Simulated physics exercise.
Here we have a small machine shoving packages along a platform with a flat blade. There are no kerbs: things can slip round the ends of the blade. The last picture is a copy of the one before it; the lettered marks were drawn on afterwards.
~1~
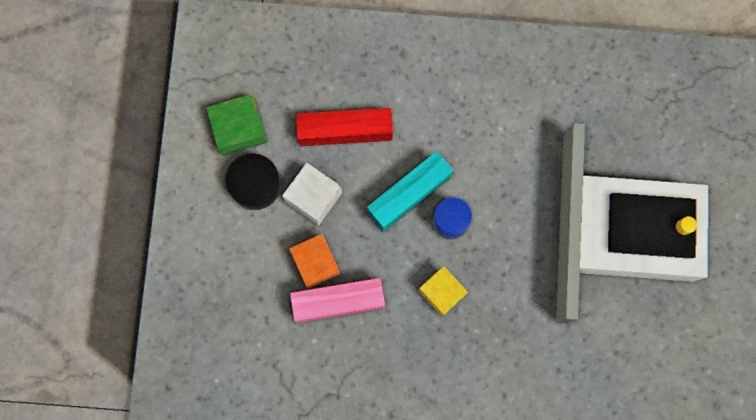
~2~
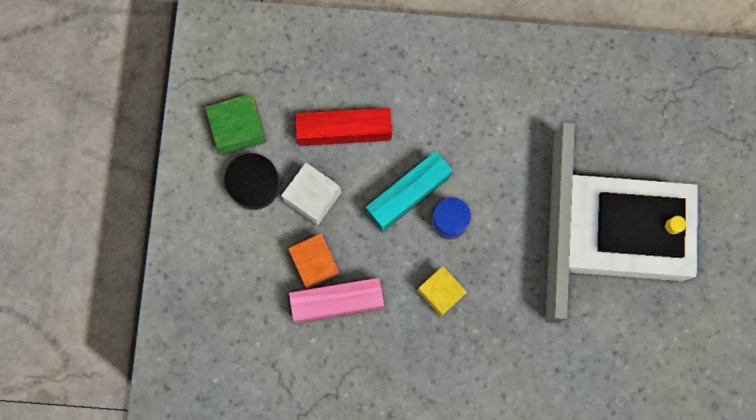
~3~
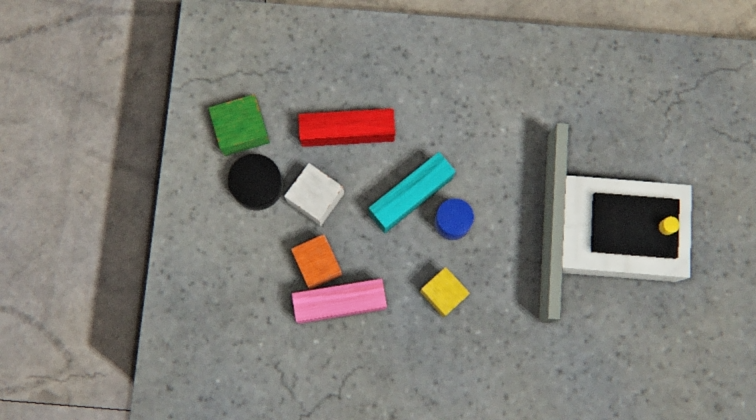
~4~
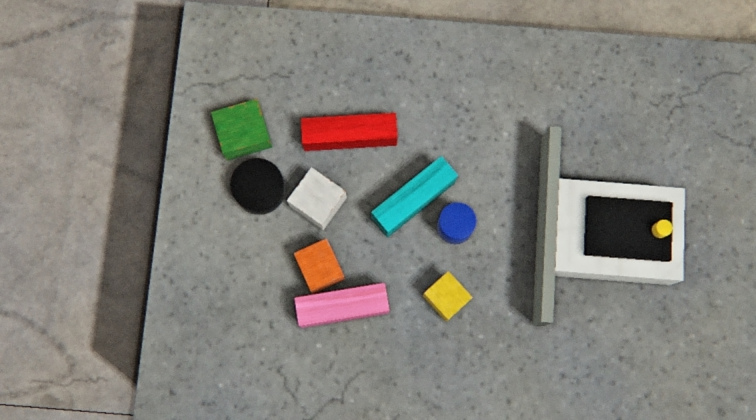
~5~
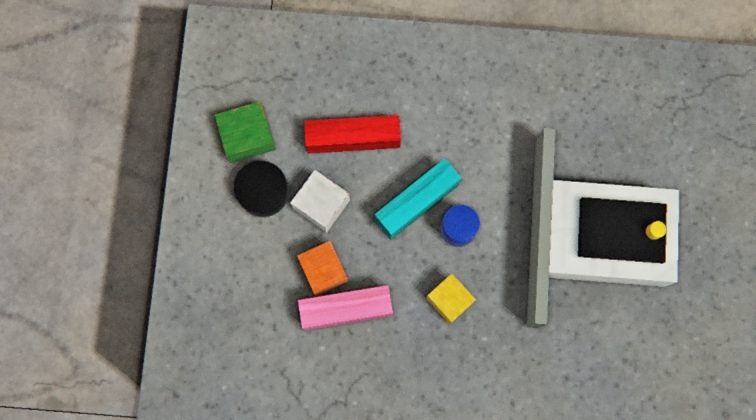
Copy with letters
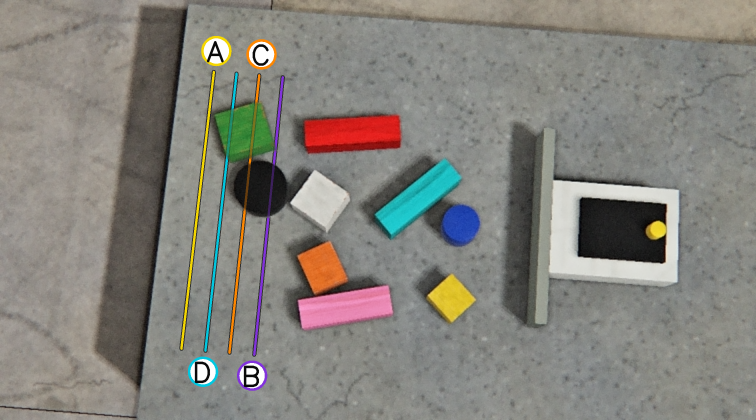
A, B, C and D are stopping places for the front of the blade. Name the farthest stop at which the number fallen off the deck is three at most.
The farthest such stop is D.
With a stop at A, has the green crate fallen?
Yes.
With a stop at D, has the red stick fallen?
By then, no.
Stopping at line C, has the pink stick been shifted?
Yes.
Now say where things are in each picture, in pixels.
Blue canister (451, 219); black canister (254, 182); turquoise stick (409, 193), in the first frame.
Robot (636, 224); green crate (236, 125), in the second frame.
Robot (628, 225); yellow crate (444, 293), in the third frame.
Robot (622, 228); pink stick (343, 306), in the fourth frame.
Robot (616, 229); blue canister (459, 226); black canister (262, 189); turquoise stick (417, 200), in the fifth frame.
On the copy, A at (198, 206); B at (269, 212); C at (245, 210); D at (221, 208).
On D. First, robot (498, 220); pink stick (334, 308); yellow crate (392, 288).
Then, robot (381, 211); black canister (185, 173); green crate (197, 124).
Finally, robot (289, 204); green crate over the edge; white crate over the edge; three fallen.
By contrast, A drops six; B is within the limit but short; C is within the limit but short.
